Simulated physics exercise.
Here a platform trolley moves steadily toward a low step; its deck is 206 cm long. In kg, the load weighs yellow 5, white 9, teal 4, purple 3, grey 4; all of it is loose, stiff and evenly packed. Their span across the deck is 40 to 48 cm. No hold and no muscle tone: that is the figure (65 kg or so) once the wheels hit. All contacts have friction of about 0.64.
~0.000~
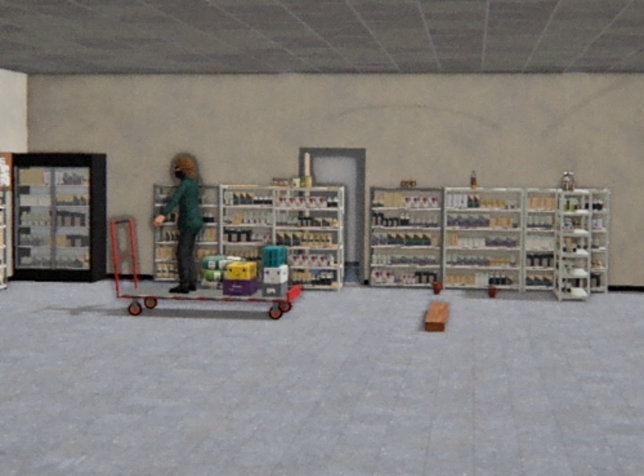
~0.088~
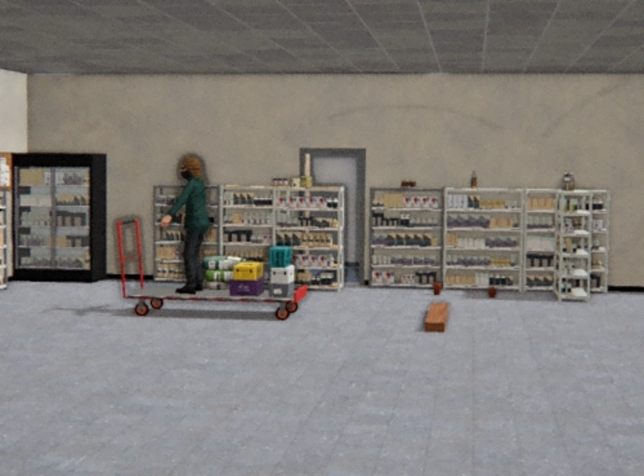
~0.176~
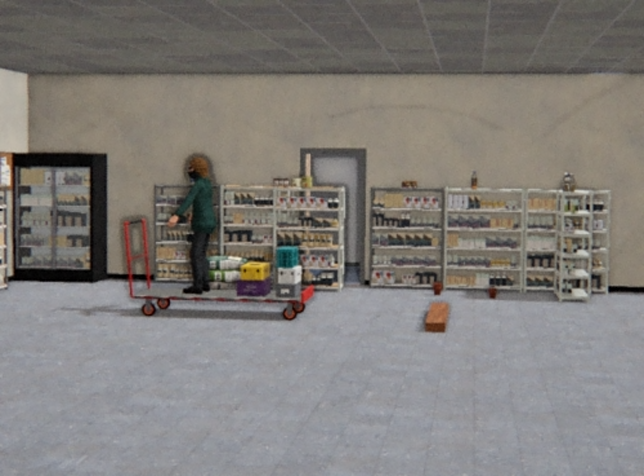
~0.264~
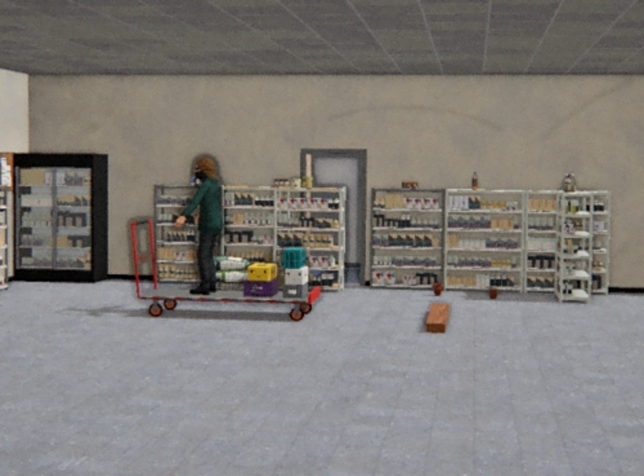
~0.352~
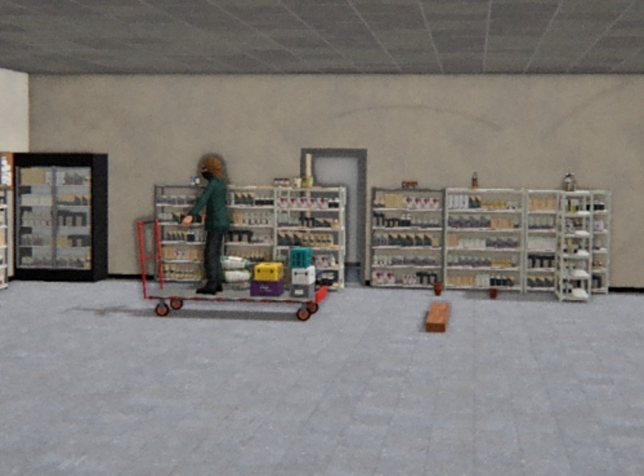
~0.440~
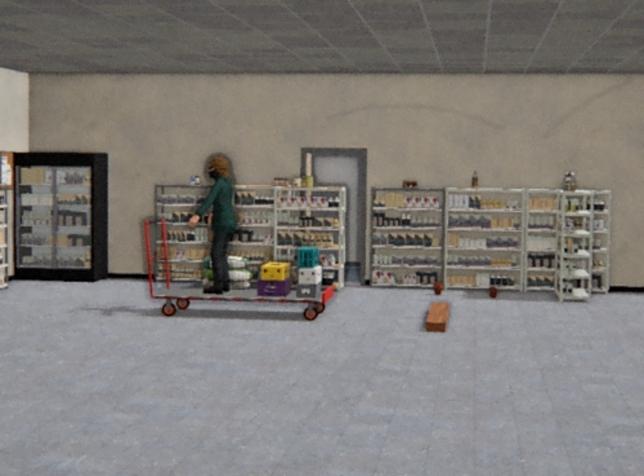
A red-framed platform trolley carrying a standing figure in a green top, with yellow, purple and teal containers in front, rolled slowly a short way to the right across a grey floor past stocked shelves.
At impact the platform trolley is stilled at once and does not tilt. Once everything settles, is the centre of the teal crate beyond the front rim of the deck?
Still on the deck.
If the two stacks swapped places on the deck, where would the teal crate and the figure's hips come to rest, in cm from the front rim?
Teal 40 behind, hips 90 behind.
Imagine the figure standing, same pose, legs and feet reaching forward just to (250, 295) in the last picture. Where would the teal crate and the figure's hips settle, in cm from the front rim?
Result: Teal 20 cm short of the rim; hips 50 cm short of it.
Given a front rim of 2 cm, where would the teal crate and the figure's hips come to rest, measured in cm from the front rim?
So the teal one ends 20 cm short of the rim, and the hips end 90 cm short of it.
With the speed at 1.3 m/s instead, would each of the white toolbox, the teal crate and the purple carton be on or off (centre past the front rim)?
I'd expect white to come away, teal to come away and purple to stay in place.
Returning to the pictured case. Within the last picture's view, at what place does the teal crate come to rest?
(419, 260).
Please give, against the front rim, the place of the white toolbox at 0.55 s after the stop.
Behind the rim by about 20 cm.
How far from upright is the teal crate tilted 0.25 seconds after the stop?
I'd put the tilt near 10 degrees.
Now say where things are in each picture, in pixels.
Teal crate (273, 257), purple carton (240, 286), rim corner (288, 299); 0 cm covered, 171 to go, in the first frame.
Teal crate (280, 257), purple carton (247, 286), rim corner (295, 300); 8 cm covered, 163 to go, in the second frame.
Teal crate (287, 257), purple carton (254, 286), rim corner (302, 300); 16 cm covered, 155 to go, in the third frame.
Teal crate (294, 258), purple carton (261, 287), rim corner (310, 301); 25 cm covered, 147 to go, in the fourth frame.
Teal crate (301, 258), purple carton (268, 287), rim corner (316, 301); 33 cm covered, 139 to go, in the fifth frame.
Teal crate (308, 258), purple carton (274, 287), rim corner (323, 300); 41 cm covered, 130 to go. Speed about 0.9 m/s, in the sixth frame.
After 1.84 s the deck stops.
After 2.39 s the teal crate is 20 cm behind the rim, tilted 5°, near (421, 260) in the last picture's view.
After 2.84 s the teal crate is 22 cm behind the rim, tilted 0°, near (419, 260) in the last picture's view.
At rest, 3.3 s, nothing is past the rim; behind it, yellow toolbox, white toolbox, teal crate, purple carton, grey tote and the figure's hips.
